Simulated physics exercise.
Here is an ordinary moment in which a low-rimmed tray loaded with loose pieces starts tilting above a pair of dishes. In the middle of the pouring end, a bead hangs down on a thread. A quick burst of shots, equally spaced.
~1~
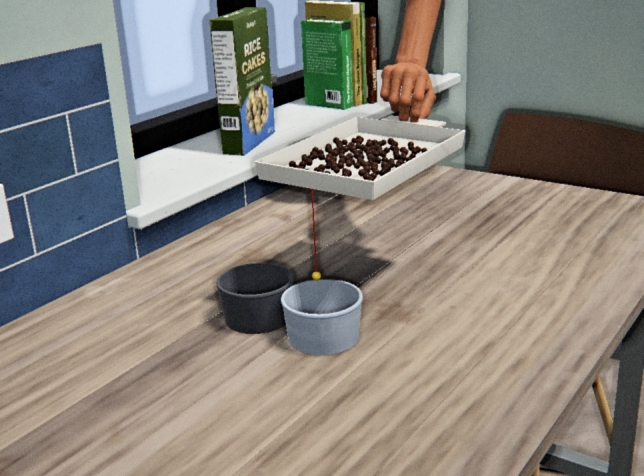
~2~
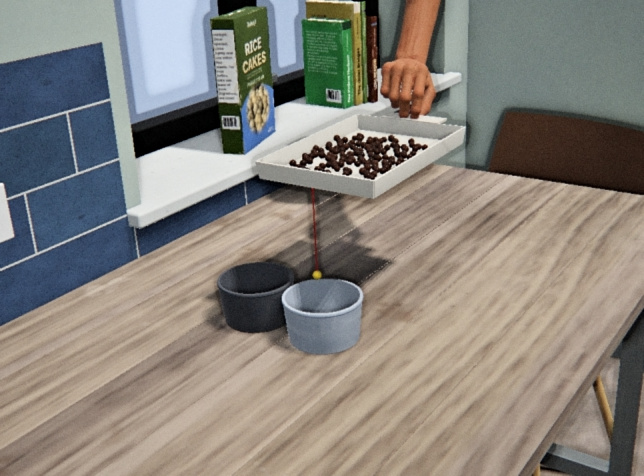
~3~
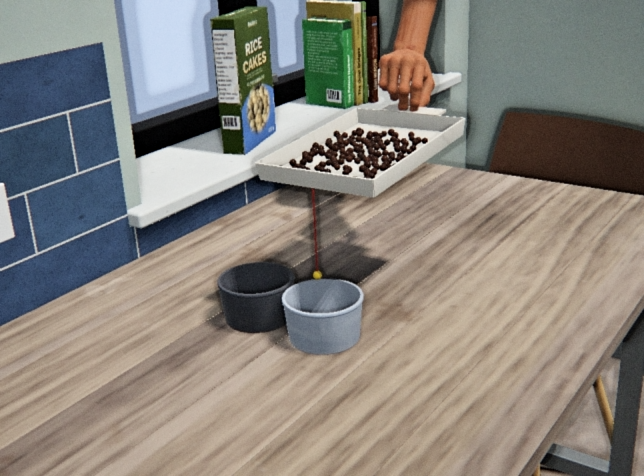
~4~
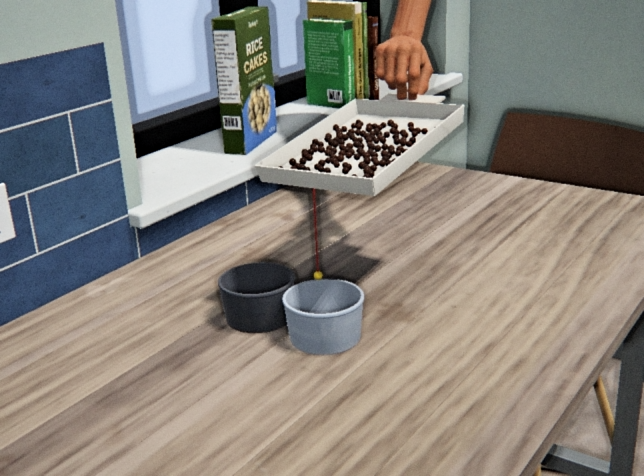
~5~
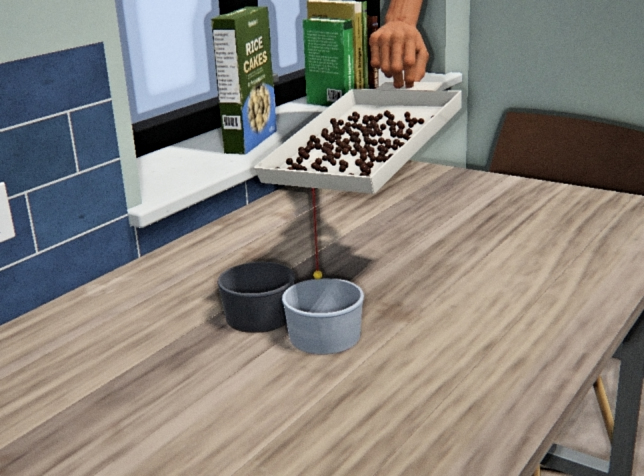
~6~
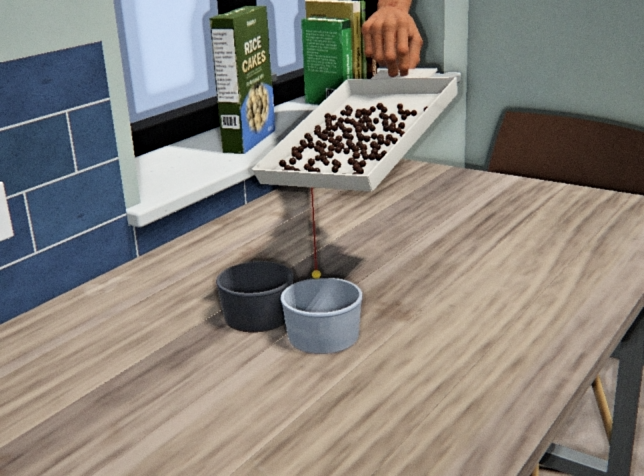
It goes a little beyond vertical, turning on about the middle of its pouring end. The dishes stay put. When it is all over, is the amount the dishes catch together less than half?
No, they hold more than half.
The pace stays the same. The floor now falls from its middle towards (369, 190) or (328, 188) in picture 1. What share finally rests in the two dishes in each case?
Near 0 % and, after that, 20 %.
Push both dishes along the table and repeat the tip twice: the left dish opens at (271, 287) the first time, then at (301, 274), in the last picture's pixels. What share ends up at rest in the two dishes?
Trial 1 around 80 percent, trial 2 around 0 percent.
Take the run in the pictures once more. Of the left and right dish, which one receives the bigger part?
It's the one placed left that wins here.
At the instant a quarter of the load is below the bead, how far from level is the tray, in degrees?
Close to 100° of tilt at that moment.
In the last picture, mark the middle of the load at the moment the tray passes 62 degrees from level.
Centre estimate: (292, 160).
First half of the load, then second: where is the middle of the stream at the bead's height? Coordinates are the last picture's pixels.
Earlier half at (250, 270), later half at (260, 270).
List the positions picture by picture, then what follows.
In the first frame, corners of the pouring end (258, 161) and (373, 181), level; middle of the load (361, 157), chocolate balls; left dish (233, 309); right dish (300, 330); bead on its thread (317, 276).
In the second frame, corners of the pouring end (258, 161) and (373, 180), level; middle of the load (362, 155).
In the third frame, corners of the pouring end (258, 162) and (372, 179), tipped barely, lowest at the left corner; middle of the load (361, 151).
In the fourth frame, corners of the pouring end (258, 165) and (372, 178), tipped a little, lowest at the left corner; middle of the load (361, 146).
In the fifth frame, corners of the pouring end (257, 166) and (370, 176), tipped a little, lowest at the left corner; middle of the load (358, 141).
In the sixth frame, corners of the pouring end (255, 168) and (367, 174), tipped clearly, lowest at the left corner; middle of the load (350, 138), every one on the move; left dish (233, 308); right dish (300, 328).
Just after the last frame, tray tipped steeply; almost all on the tray; just a few in the air.
A moment on, tray tipped past a quarter turn; roughly a third on the tray; roughly a quarter in the left dish; just a few outside both; roughly a third in the air.
Further on, tray tipped past a quarter turn; just a few in the right dish; the larger part in the left dish; roughly a quarter outside both.
When it is over, tray tipped past a quarter turn; just a few in the right dish; the larger part in the left dish; roughly a quarter outside both.
